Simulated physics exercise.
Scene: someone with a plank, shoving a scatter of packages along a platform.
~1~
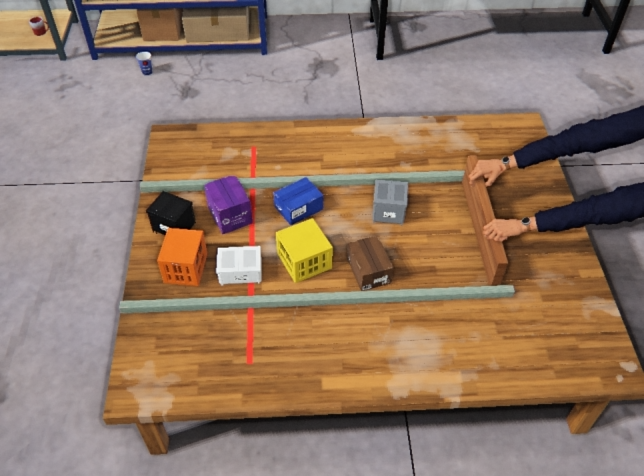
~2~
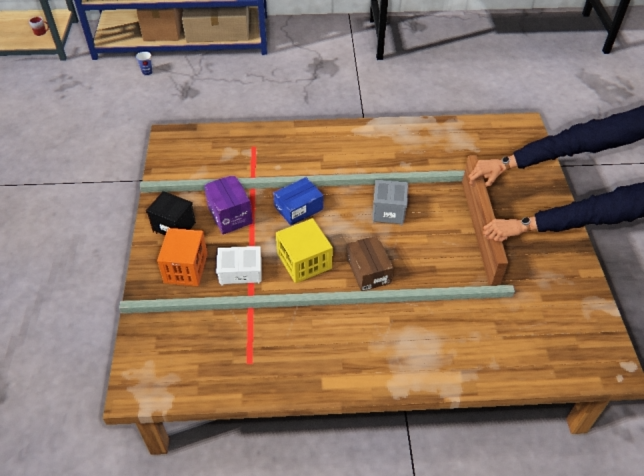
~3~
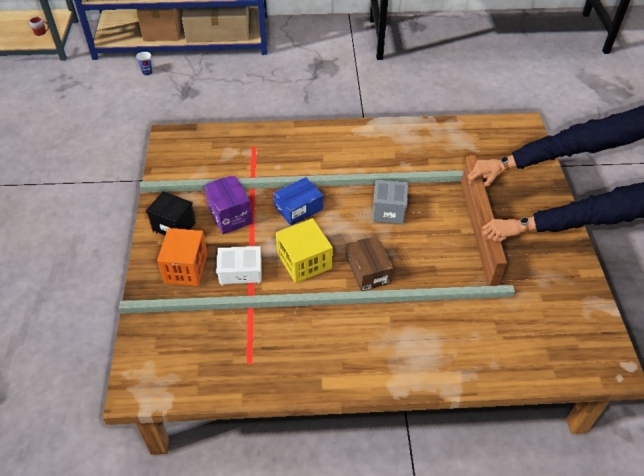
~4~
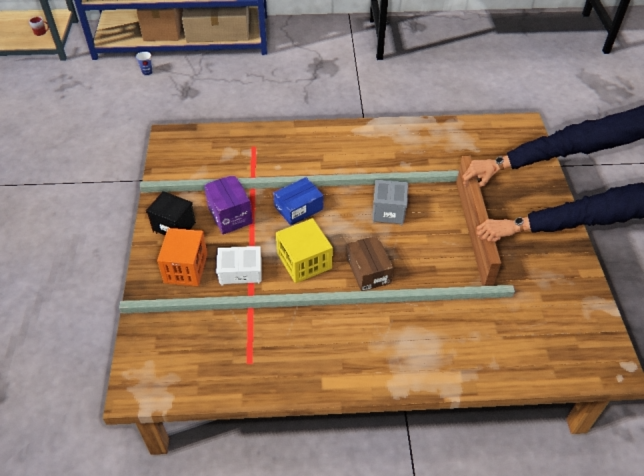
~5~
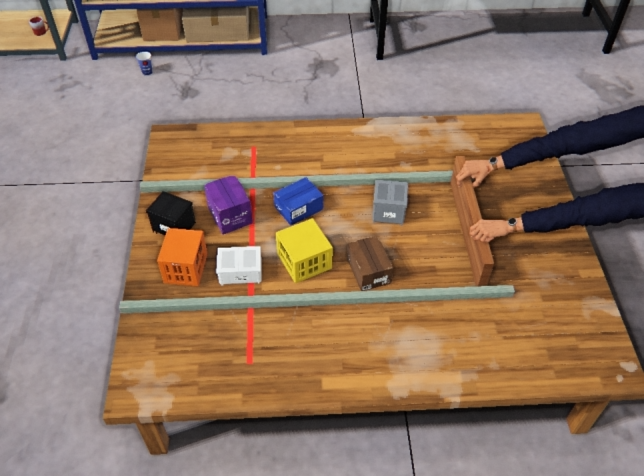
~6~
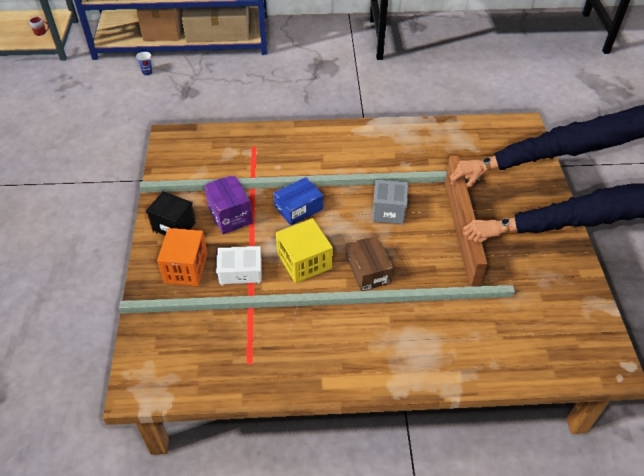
In this clip, two hands hold a wooden plank at the right of a table scattered with colourful packages between two rails, then slide it slightly left, while the packages, some beyond a red line, stay still.
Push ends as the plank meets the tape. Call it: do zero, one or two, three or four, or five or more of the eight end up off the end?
One or two end up off it.
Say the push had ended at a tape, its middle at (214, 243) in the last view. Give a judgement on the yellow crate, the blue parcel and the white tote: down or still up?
Outcome: Yellow crate is not lost; blue parcel is not lost; white tote ends up off.
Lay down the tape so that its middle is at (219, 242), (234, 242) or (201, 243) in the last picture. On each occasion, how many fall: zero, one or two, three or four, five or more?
In the order of the places given: Either three or four; one to two; 3 or 4.
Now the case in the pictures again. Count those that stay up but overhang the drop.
It comes to 0.
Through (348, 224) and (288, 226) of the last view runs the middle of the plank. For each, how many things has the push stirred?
The count reaches 4 first and 8 second.
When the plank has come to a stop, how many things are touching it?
Contact count: 2.
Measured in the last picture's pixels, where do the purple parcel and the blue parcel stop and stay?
The purple parcel at (161, 202), the blue parcel at (201, 197).
Early on, none off yet; black tote at rest near (172, 217); orange crate at rest near (183, 257); purple parcel at rest near (229, 204).
Finally, the number that fall off is one or two; lost, orange crate and black tote.
